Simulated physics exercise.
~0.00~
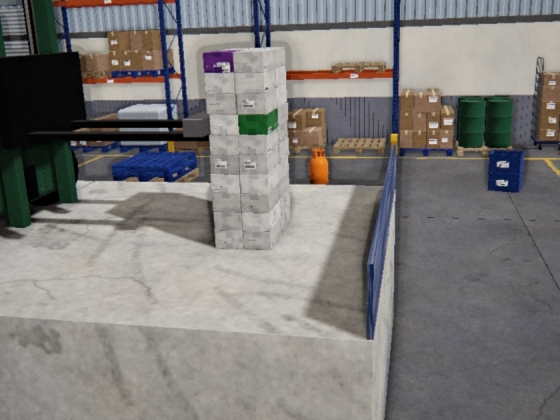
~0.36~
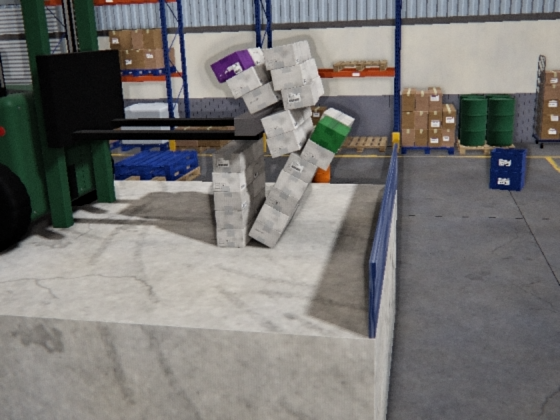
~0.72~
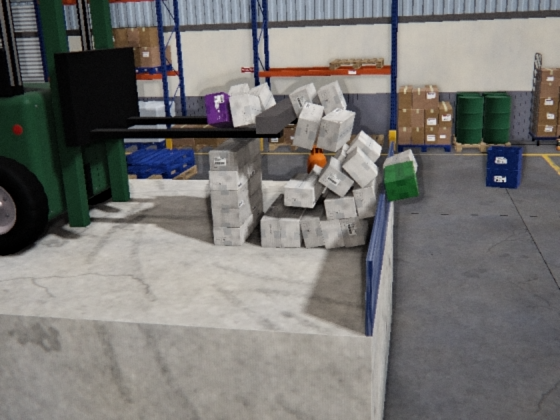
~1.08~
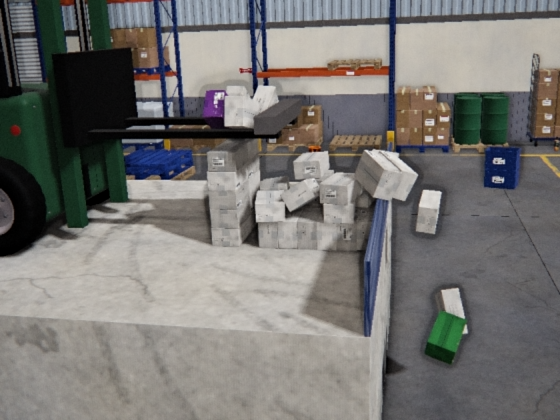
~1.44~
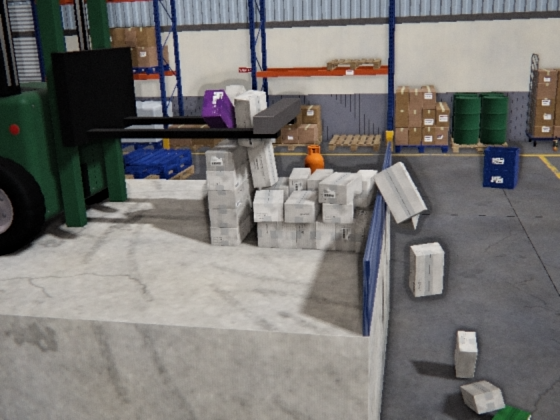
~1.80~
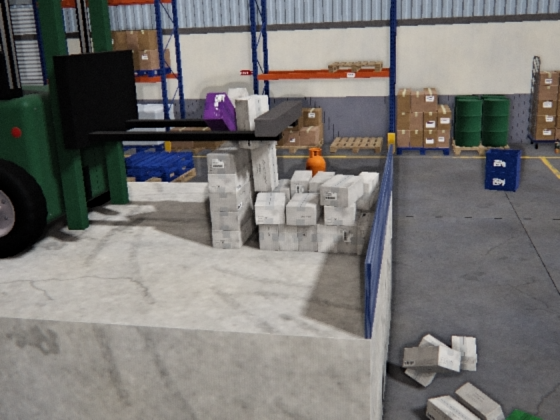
A green forklift's beam topples a stack of pale boxes, sending several over the deck's edge.
